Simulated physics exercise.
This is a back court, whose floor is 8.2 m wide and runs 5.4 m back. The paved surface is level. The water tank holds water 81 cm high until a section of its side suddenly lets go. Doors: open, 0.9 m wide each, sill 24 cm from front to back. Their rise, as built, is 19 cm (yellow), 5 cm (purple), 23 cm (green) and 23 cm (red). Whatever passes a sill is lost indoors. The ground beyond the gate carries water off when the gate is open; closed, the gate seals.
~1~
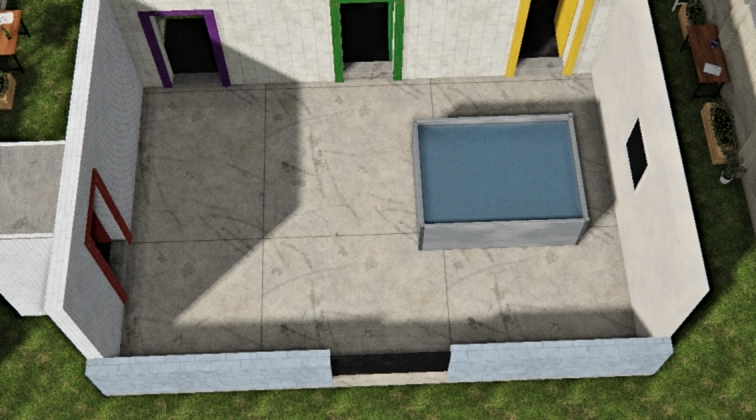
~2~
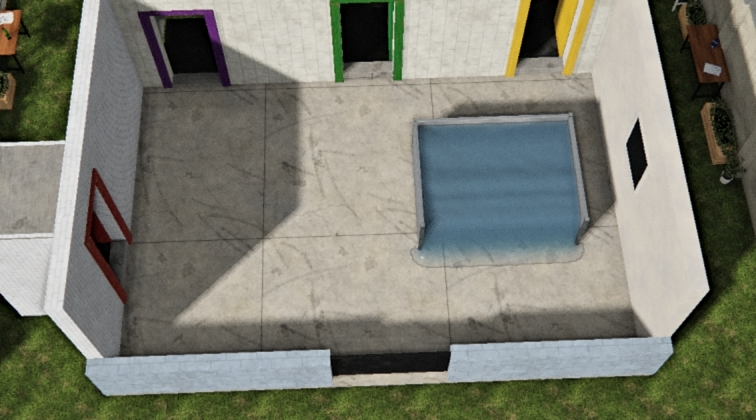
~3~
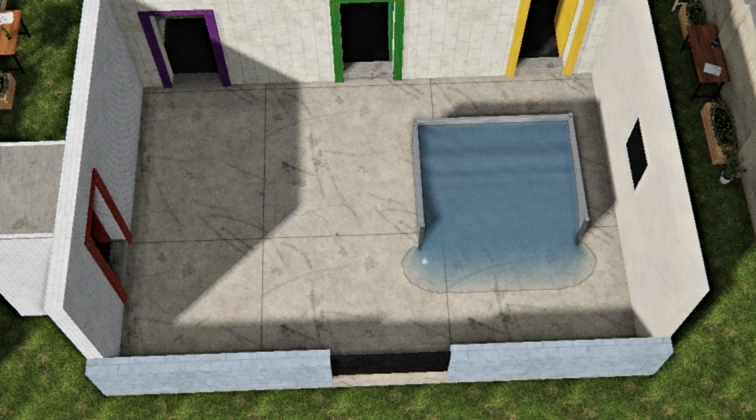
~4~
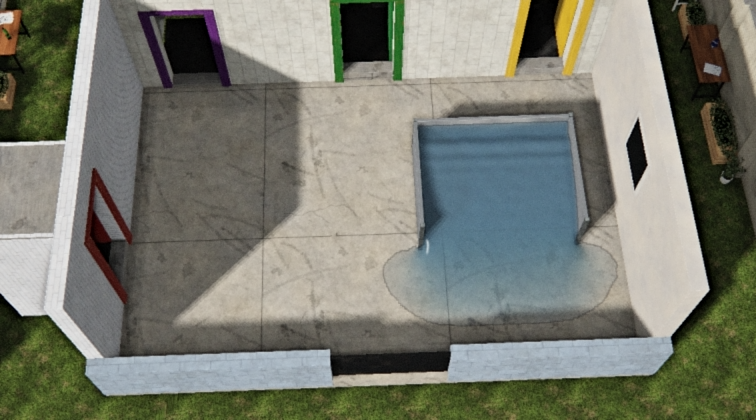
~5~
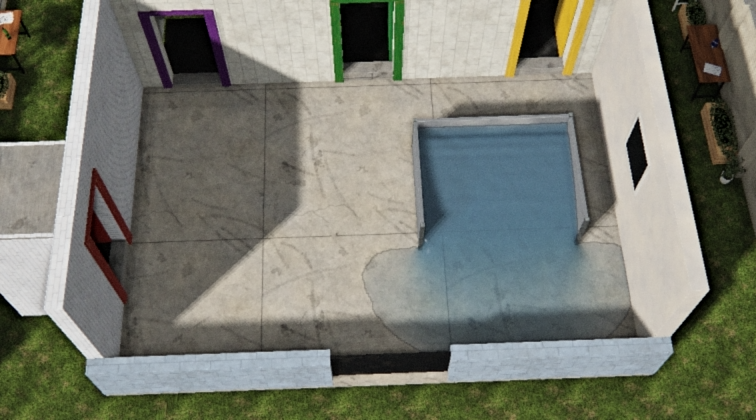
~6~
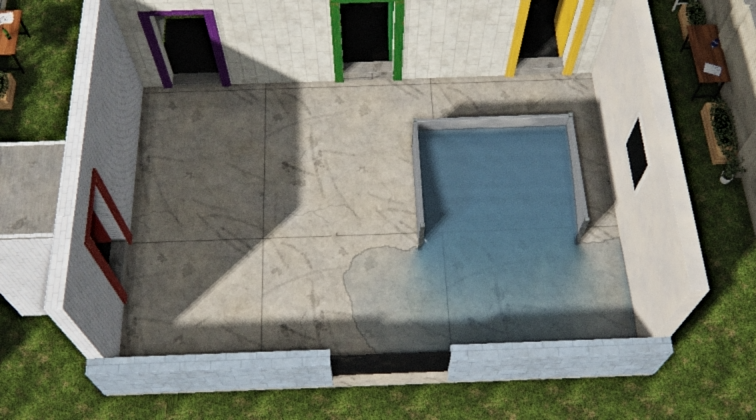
Water in a gray tank pours out its opened front side and spreads across the courtyard floor.
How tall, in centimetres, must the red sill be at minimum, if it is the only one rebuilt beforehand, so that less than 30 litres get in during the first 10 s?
It needs to be at least 15 cm tall.
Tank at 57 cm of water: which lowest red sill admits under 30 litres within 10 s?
The step needs to be some 9.0 cm.
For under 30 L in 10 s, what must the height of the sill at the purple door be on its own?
I'd raise purple to close to 15 cm.
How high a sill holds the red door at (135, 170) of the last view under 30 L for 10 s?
Roughly 9.5 cm.
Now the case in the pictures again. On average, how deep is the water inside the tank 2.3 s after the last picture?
About 15 cm.
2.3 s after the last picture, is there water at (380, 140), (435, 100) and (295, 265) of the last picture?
In order: Untouched, untouched, soaked.
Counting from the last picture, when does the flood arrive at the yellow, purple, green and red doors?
Yellow = 2.4 s, purple = 3.8 s, green = 4.0 s, red = 2.0 s.
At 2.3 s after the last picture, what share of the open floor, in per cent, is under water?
I'd say near 55 percent is wet.
Then, 0.7 s after the last picture water covers 25 % of the floor, deepest (63 cm) near (635, 354); it has not reached the red door.
Then, 2.3 s after the last picture water covers 55 % of the floor, deepest (34 cm) near (623, 355); 20 cm at the red door, 0 litres in over its 23 cm sill.
Then, 9.3 s after the last picture water covers 100 % of the floor, deepest (15 cm) near (128, 268); 14 cm at the red door, 0 litres in over its 23 cm sill.
At the red door as built, the water peaked near 23 cm, 2.7 s after the last picture.
With a sill of 13.5 cm, 45 litres would have come in within the 10 s; with 18 cm, 10 litres. So under 30 litres takes about 15 cm.
